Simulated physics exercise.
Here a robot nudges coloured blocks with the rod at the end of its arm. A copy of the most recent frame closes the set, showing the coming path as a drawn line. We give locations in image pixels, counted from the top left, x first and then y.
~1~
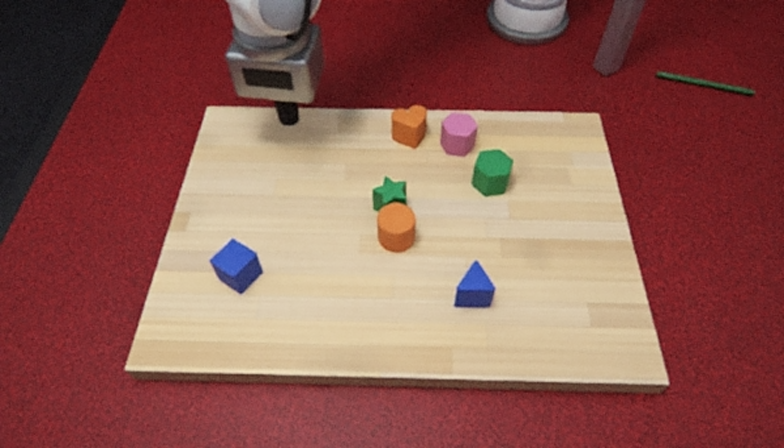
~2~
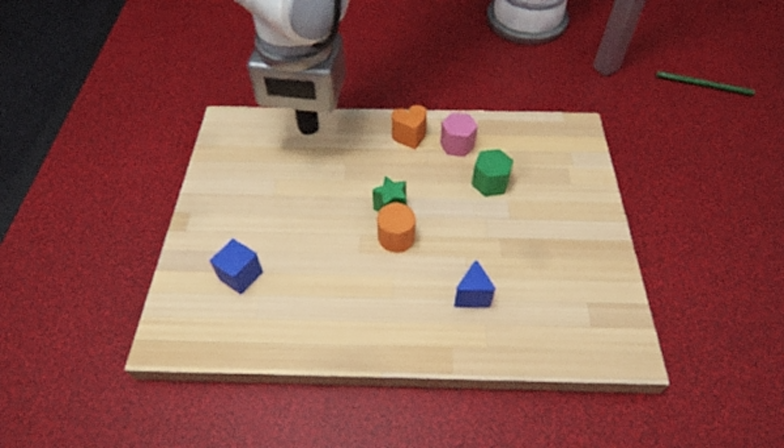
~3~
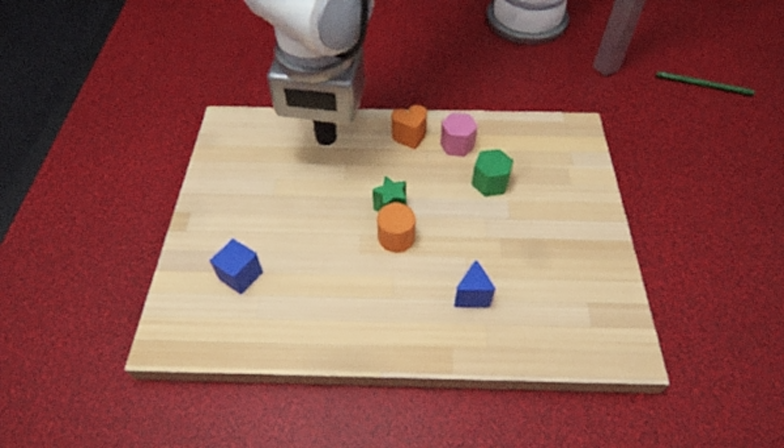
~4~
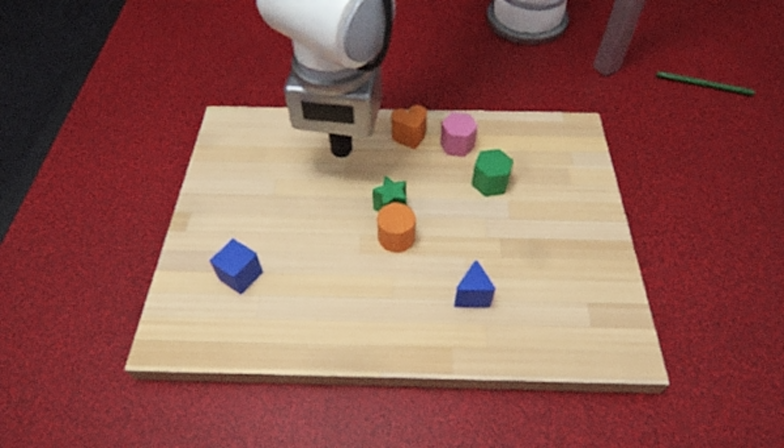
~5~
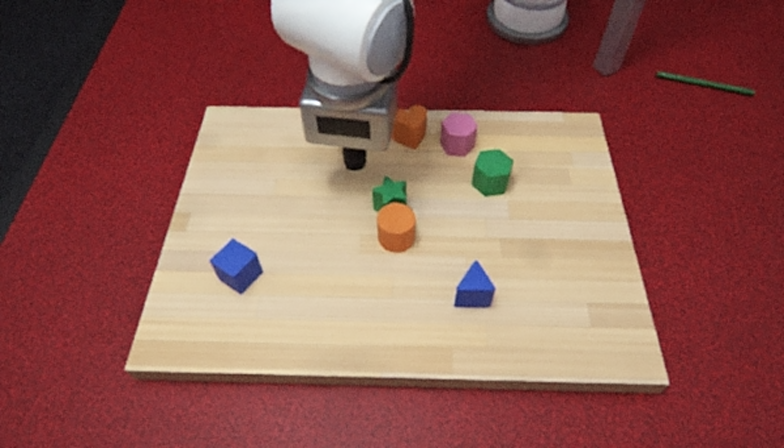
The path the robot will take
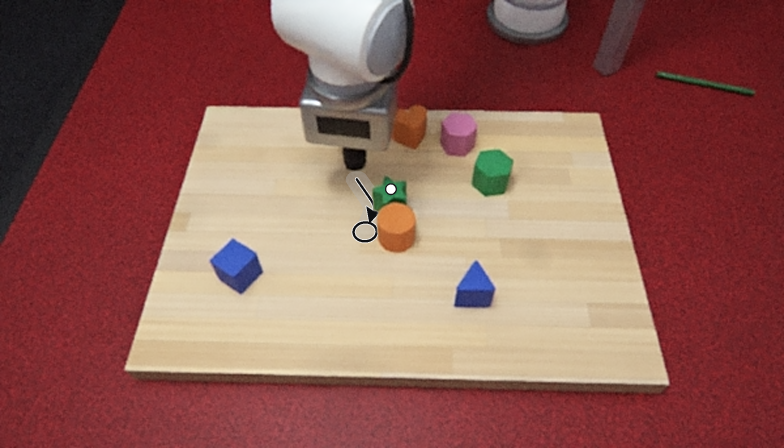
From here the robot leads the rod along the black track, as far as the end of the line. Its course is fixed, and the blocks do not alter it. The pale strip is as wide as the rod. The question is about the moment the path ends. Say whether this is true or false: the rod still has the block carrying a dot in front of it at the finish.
This is false.
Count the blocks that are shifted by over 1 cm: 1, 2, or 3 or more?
2.
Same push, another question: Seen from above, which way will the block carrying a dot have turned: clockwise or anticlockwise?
Turns anticlockwise.
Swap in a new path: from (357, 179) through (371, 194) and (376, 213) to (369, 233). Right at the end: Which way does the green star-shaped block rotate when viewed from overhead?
Its rotation is counterclockwise.
The line goes from (357, 179) by way of (368, 195) and (374, 213) to (365, 232); the dot is on the green star-shaped block.
On the path given first. Halfway along, rod (372, 188); green star-shaped block (393, 192); orange circle (399, 220).
At the end, rod (364, 217); green star-shaped block (395, 198), turned 40° anticlockwise; orange circle (407, 228).
